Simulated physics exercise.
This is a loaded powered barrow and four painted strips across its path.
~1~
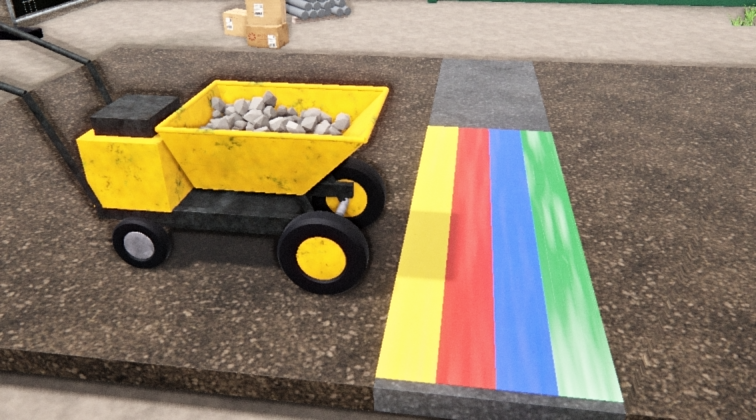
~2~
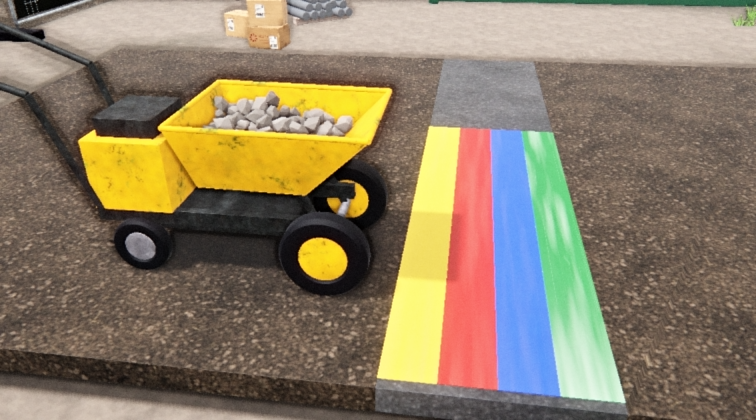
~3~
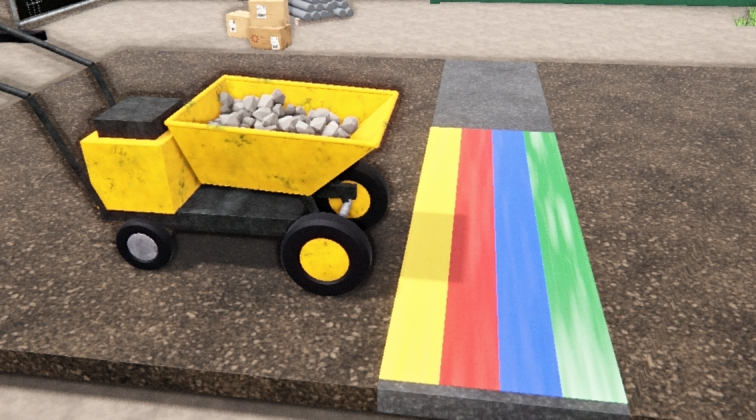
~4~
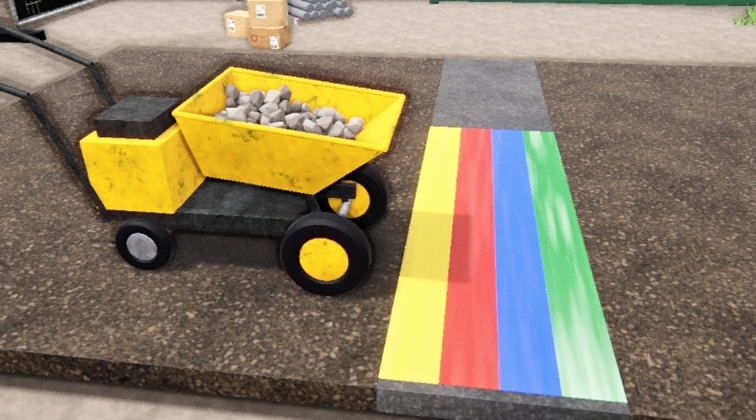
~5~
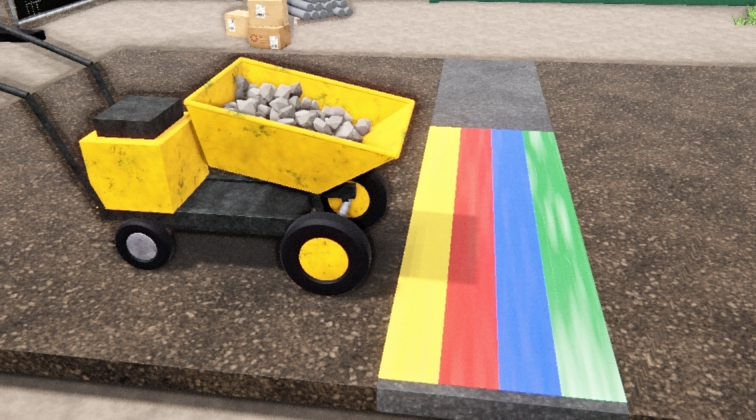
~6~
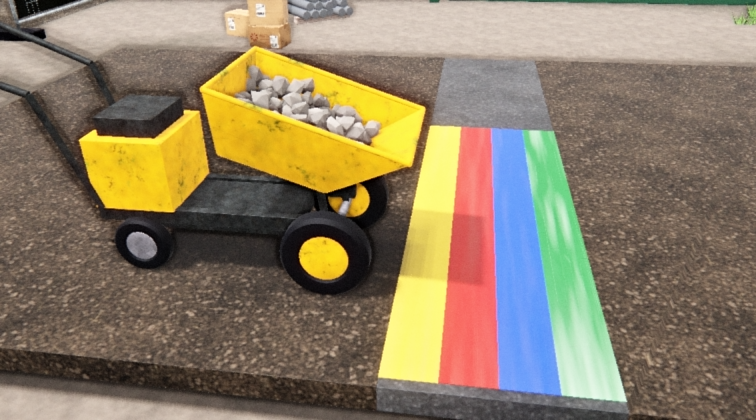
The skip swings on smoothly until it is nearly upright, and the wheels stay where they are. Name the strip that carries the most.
The blue strip carries the most.
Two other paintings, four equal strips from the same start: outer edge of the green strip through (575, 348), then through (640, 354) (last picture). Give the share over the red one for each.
The first gives 10 %, the second 30 %.
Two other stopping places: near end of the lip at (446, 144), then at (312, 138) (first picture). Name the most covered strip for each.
At the first place the green strip, at the second the red strip.
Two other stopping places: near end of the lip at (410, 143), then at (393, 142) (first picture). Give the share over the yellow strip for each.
About 0 and 0 per cent.
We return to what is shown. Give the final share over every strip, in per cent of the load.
About: Yellow strip 0, red strip 25, blue strip 40, green strip 20 per cent.
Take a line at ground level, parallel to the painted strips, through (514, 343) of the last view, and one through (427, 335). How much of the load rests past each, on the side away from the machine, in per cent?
About 50 and 90 per cent.
Shortly afterwards, skip tipped steeply; the whole lot in the skip.
Next, skip tipped right over; near half in the skip; near a quarter over the red strip; near a quarter over the blue strip; only a few over the green strip.
Some moments later, skip tipped right over; a little in the skip; near a quarter over the red strip; near a third over the blue strip; near a quarter over the green strip; a little off the paint.
In the end, skip tipped right over; a little in the skip; only a few over the yellow strip; near a quarter over the red strip; near a third over the blue strip; near a quarter over the green strip; a little off the paint.
